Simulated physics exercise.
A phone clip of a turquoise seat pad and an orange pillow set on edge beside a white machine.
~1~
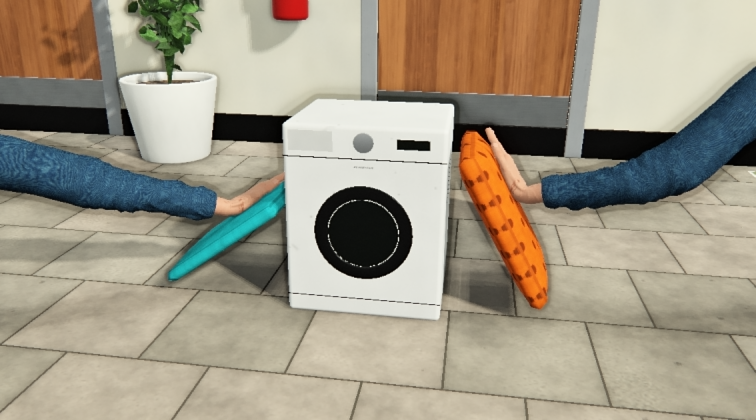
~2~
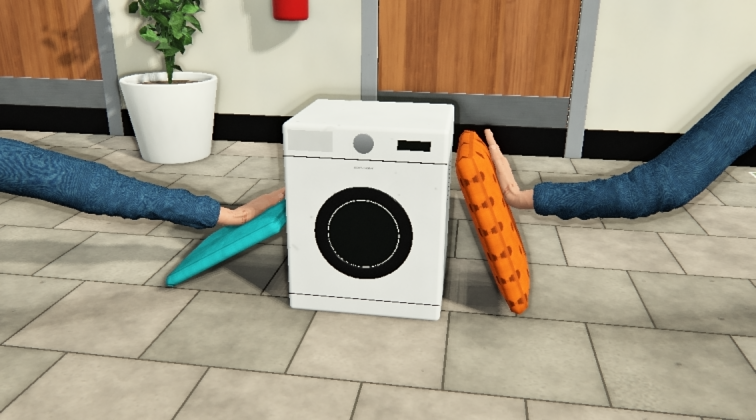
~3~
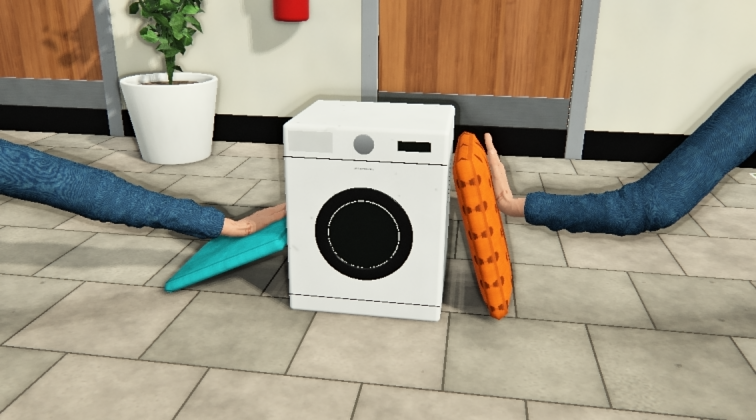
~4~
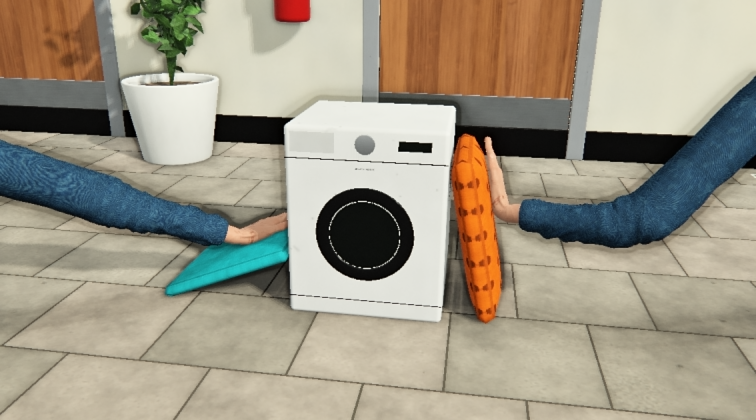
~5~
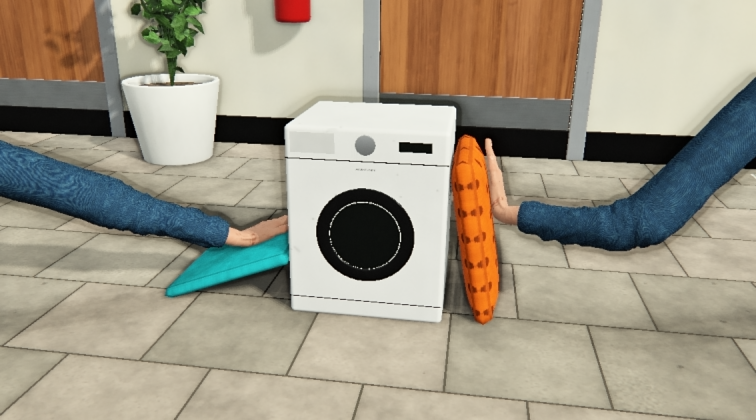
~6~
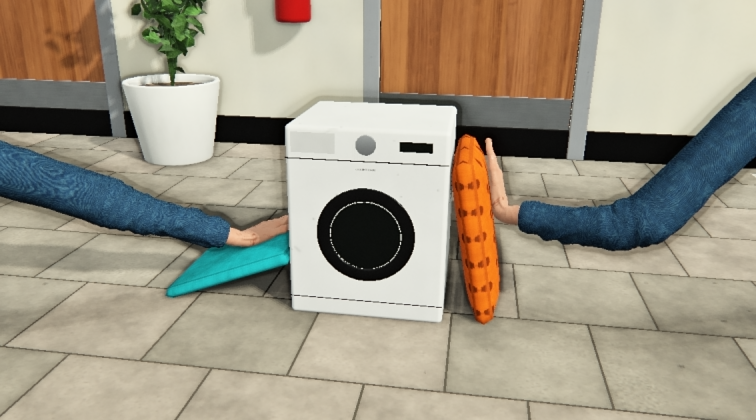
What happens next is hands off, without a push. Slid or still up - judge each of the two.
Turquoise seat pad: Slid; orange pillow: Still up.
Then, 0.28 s on from there, seat pad flat on the floor near (243, 268); pillow propped as before near (475, 226).
In the end, seat pad flat on the floor near (243, 271); pillow propped as before near (475, 226). The turquoise seat pad slips and lies down and the orange pillow holds its lean.
